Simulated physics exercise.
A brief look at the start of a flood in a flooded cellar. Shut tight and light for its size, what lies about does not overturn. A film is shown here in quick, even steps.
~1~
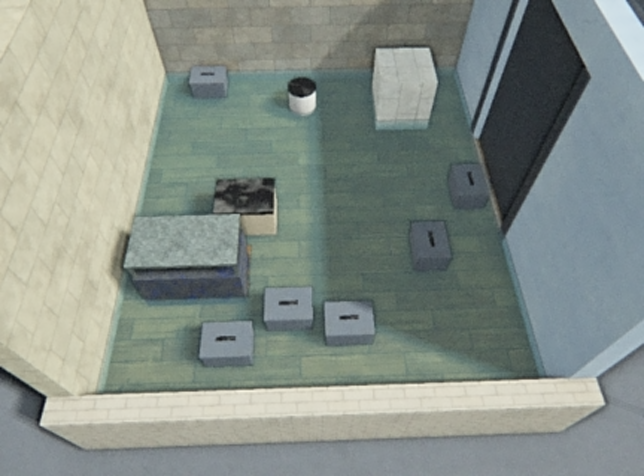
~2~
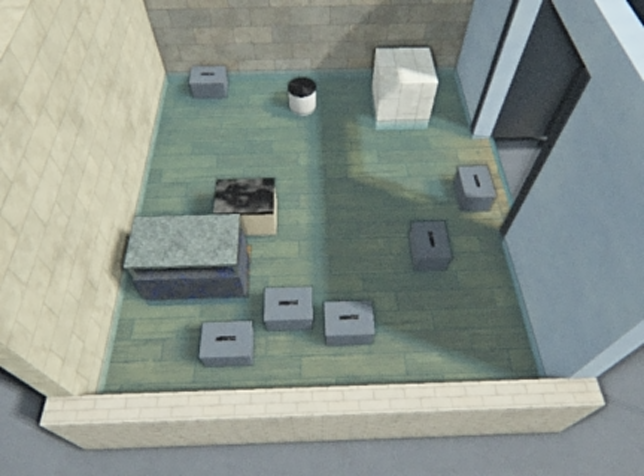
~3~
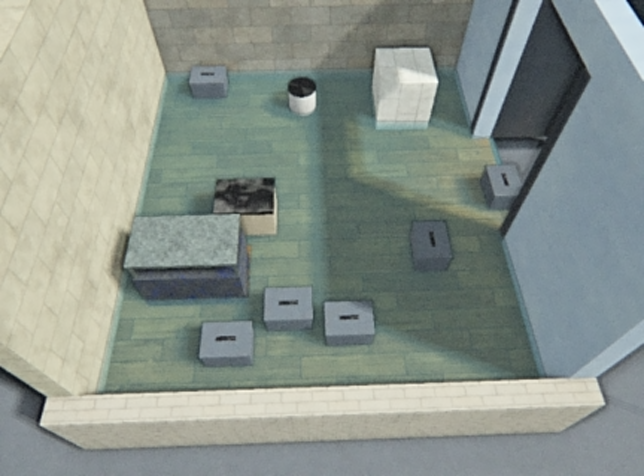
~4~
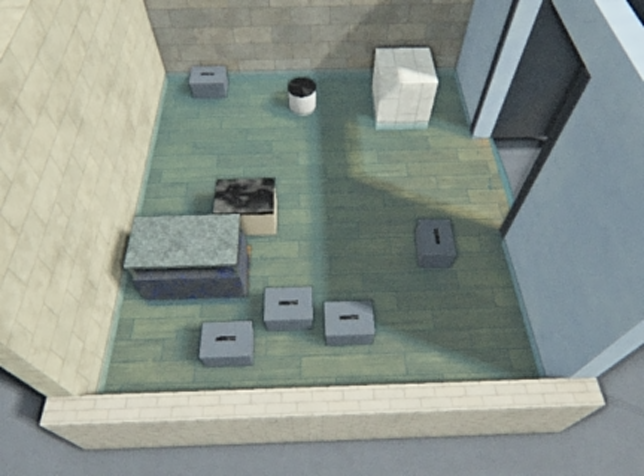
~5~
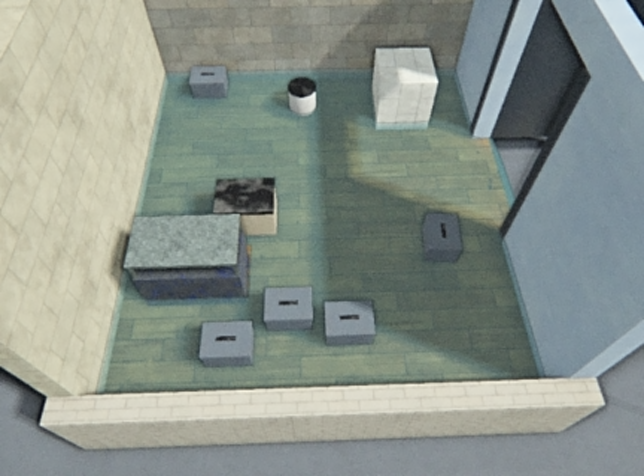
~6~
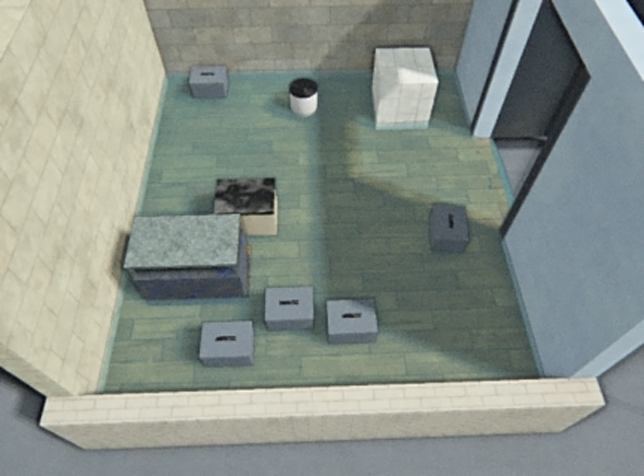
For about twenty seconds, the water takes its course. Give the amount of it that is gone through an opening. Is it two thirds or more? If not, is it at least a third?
Yes: The portion will probably reach two thirds or more.
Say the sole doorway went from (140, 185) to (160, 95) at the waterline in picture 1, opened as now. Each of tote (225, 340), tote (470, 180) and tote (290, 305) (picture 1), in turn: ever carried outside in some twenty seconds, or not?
In the order given, it's remains behind, remains behind, escaped.
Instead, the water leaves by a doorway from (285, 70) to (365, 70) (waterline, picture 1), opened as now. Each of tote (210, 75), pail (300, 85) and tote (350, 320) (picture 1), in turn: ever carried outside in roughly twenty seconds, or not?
Lab note - object 1: Escaped; object 2: Escaped; object 3: Retained.
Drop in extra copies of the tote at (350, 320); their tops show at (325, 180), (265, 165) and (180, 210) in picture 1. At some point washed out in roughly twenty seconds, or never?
Okay, one at a time: Gets out, next gets out, last does not get out.
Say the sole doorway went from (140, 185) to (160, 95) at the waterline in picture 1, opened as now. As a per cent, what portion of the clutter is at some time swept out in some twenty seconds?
About 50 per cent.
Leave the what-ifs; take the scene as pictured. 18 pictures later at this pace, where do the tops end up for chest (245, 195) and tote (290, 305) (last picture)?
They should end up near (327, 197) and (362, 264) respectively.
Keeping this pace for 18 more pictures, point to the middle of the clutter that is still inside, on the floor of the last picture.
Mean position: Approx. (332, 217) px.
A moment on, 2 of 8 are out; 6 afloat.
Next, 2 of 8 are out; 6 afloat.
Later, 4 of 8 are out; 4 afloat.
In the end, 6 of 8 are out; 2 afloat.
